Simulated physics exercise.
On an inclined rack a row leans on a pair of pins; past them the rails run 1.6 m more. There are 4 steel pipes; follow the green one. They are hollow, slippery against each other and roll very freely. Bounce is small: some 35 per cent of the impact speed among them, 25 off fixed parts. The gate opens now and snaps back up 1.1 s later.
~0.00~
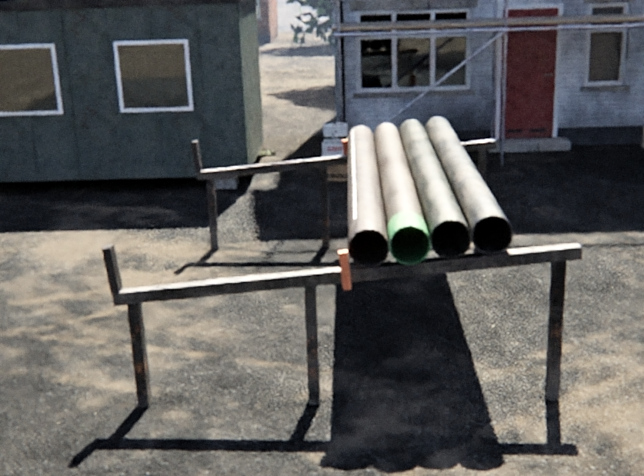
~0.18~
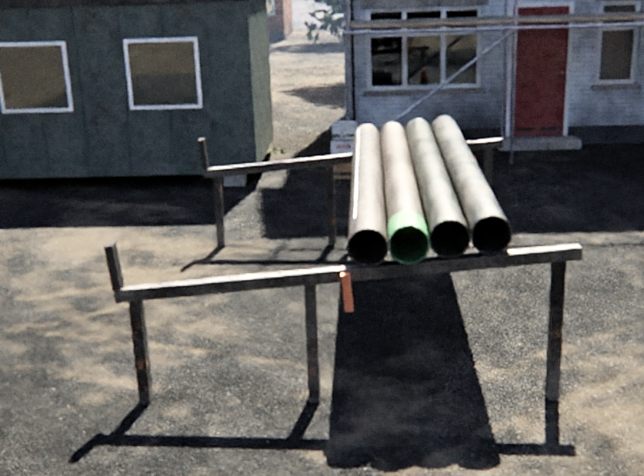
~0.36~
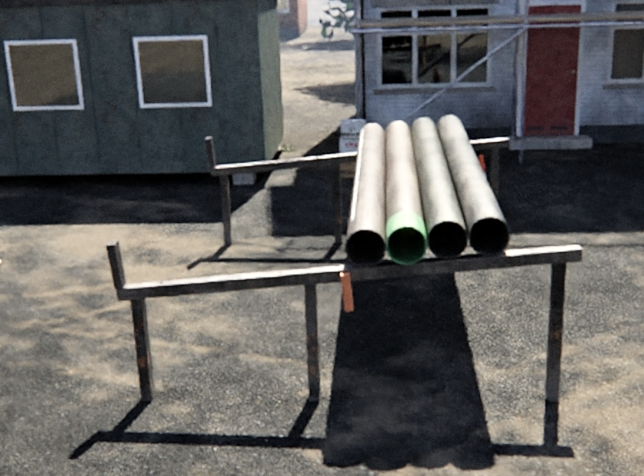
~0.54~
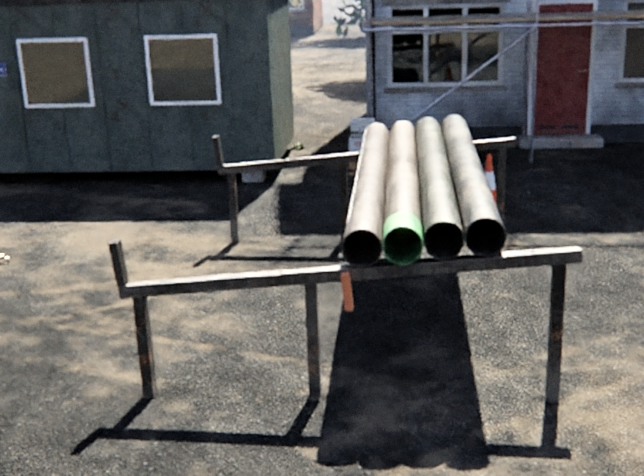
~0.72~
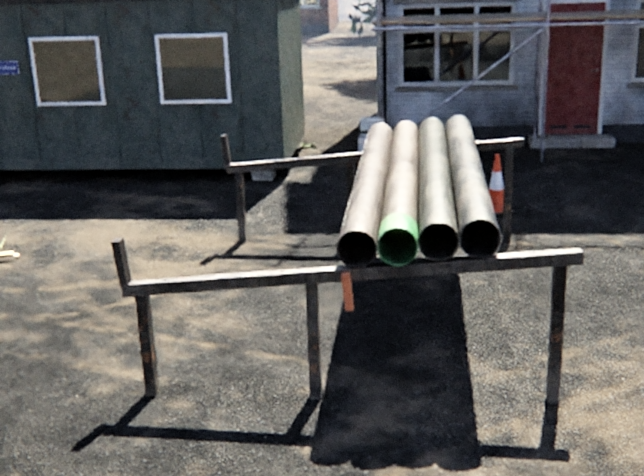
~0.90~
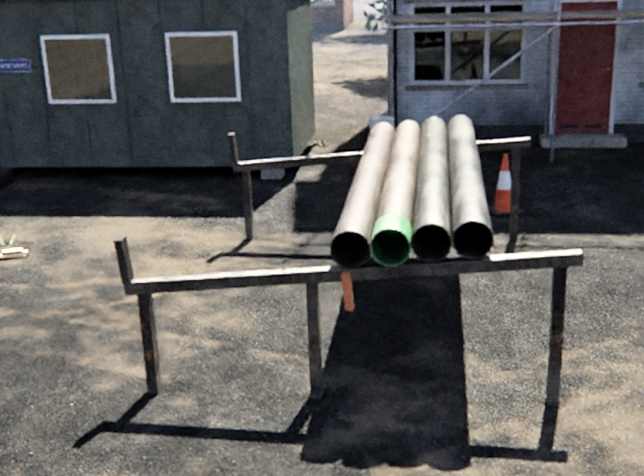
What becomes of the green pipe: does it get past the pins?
The green one is held back.
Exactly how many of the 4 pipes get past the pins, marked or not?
The count is 1.
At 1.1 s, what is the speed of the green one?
About 0.4 m/s.
By 1.1 s, green is on the rails, 25 cm above the pins, rolling left; 1 of 4 has passed.
By 1.3 s, green is on the rails, 20 cm above the pins, rolling left; 1 of 4 has passed.
By 1.9 s, green as before; 1 of 4 has passed.
Finally (3.1 s), green is on the rails, 15 cm above the pins; 1 of 4 has passed.
